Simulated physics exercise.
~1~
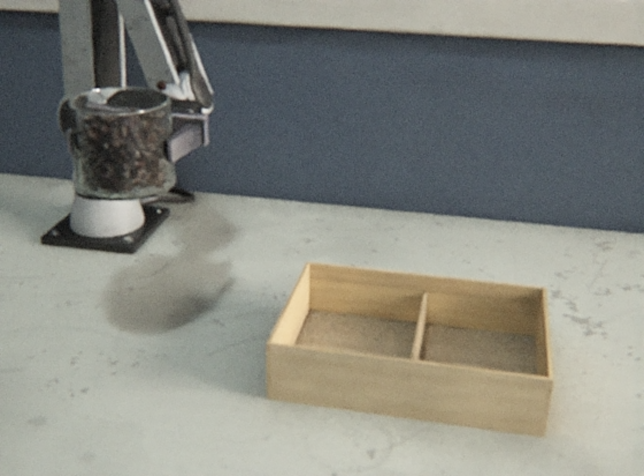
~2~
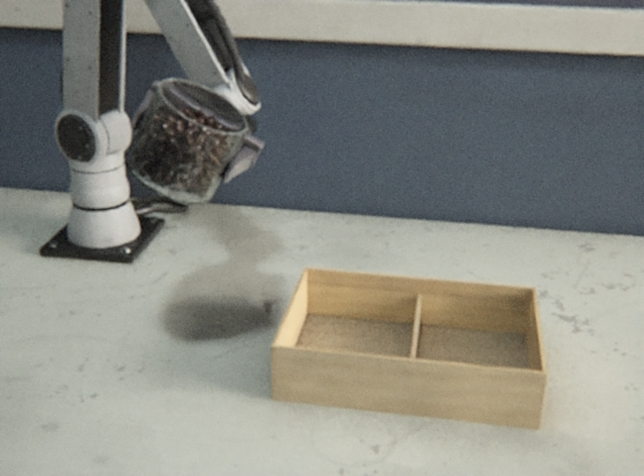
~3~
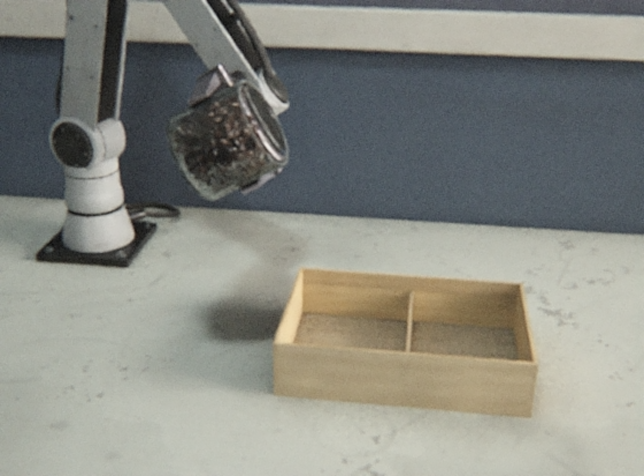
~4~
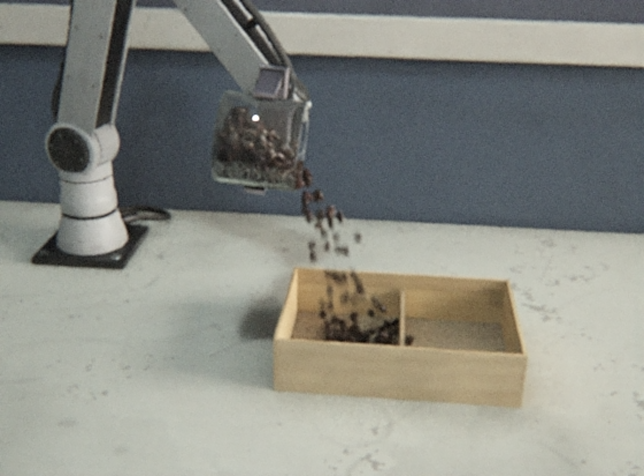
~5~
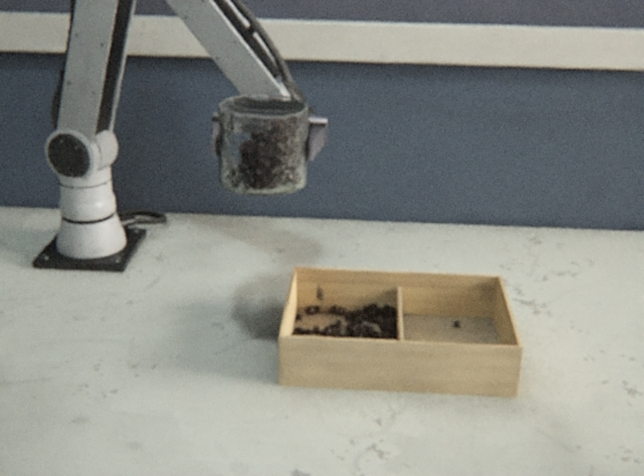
On a pale tabletop, a robot arm tips a clear cup, pouring some dark beans mostly into a wooden box's left compartment, then rights it.
